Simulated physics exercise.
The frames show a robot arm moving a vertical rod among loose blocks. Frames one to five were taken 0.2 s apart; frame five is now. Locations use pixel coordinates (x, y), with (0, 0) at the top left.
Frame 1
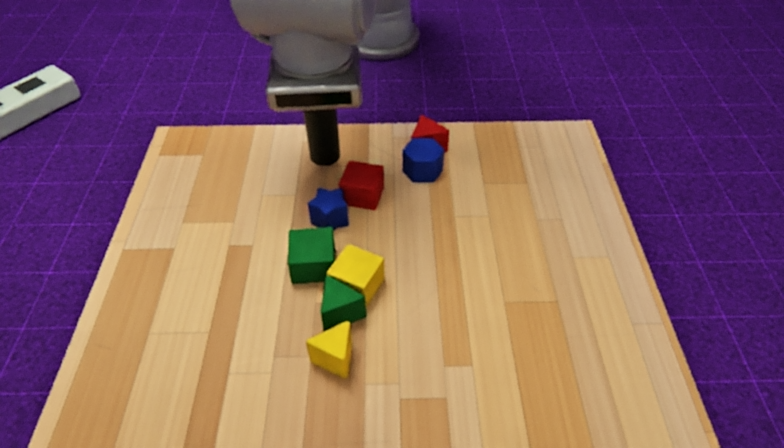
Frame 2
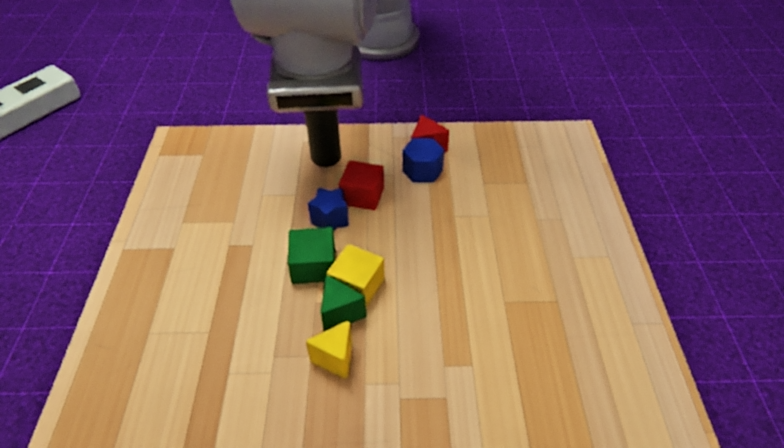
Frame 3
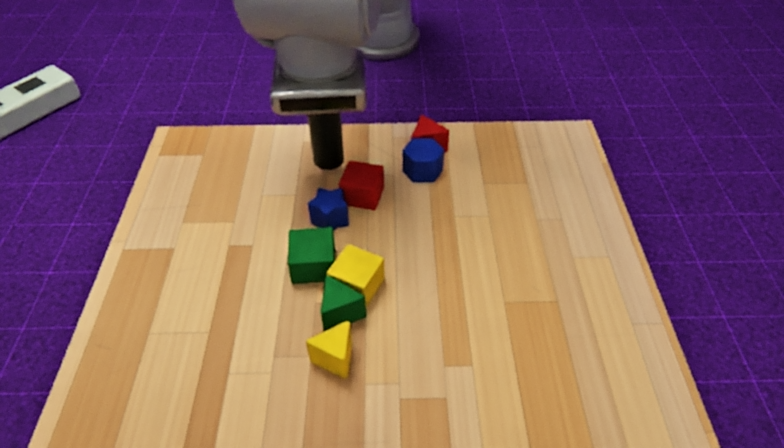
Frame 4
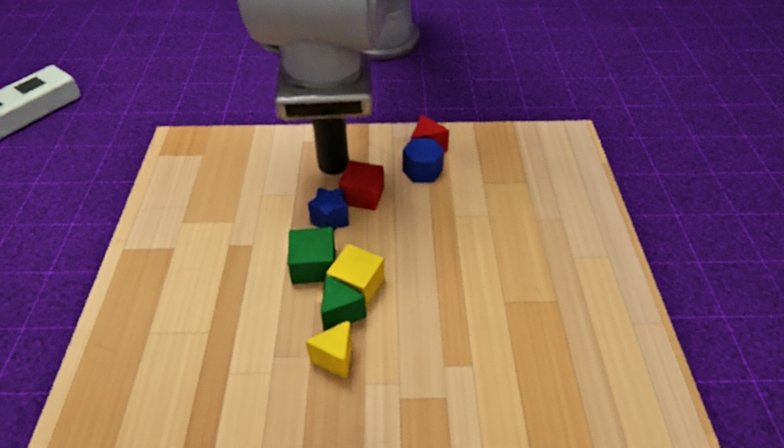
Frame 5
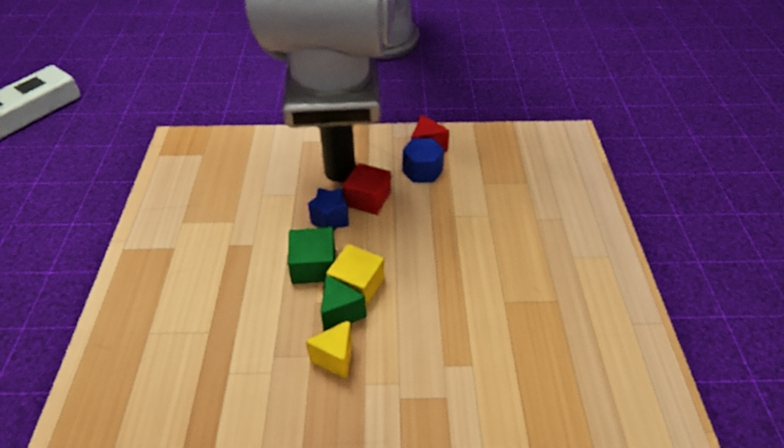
On a wooden board over a purple floor, a robot arm holds a dark vertical rod behind scattered red, blue, green and yellow blocks. The rod moves slightly right and toward the viewer, then nudges the red cube a little to the right while the other blocks stay still.
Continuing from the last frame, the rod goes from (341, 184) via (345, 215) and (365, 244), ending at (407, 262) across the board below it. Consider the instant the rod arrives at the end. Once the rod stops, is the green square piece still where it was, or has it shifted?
That one moves away.
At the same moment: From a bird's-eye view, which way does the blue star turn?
Seen from above, clockwise.
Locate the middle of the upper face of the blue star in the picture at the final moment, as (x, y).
Near (330, 234).
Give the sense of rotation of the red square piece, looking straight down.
From overhead, the rotation is counterclockwise.
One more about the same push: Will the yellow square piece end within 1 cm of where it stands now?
Answer: Yes.
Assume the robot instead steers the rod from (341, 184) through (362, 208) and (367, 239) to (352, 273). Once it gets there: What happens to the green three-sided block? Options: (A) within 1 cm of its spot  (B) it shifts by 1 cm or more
Answer: B.
On the path given first. One third of the way, rod (344, 203); blue star (324, 213), turned 30° clockwise; red square piece (379, 187), turned 25° anticlockwise.
Two thirds of the way, rod (364, 233); green square piece (301, 261), turned 25° clockwise; blue star (330, 234), turned 60° clockwise; red square piece (380, 188), turned 35° anticlockwise.
At the end, rod (407, 250); green square piece (301, 261), turned 25° clockwise; blue star (330, 234), turned 60° clockwise; yellow square piece not moved; red square piece (380, 188), turned 35° anticlockwise.
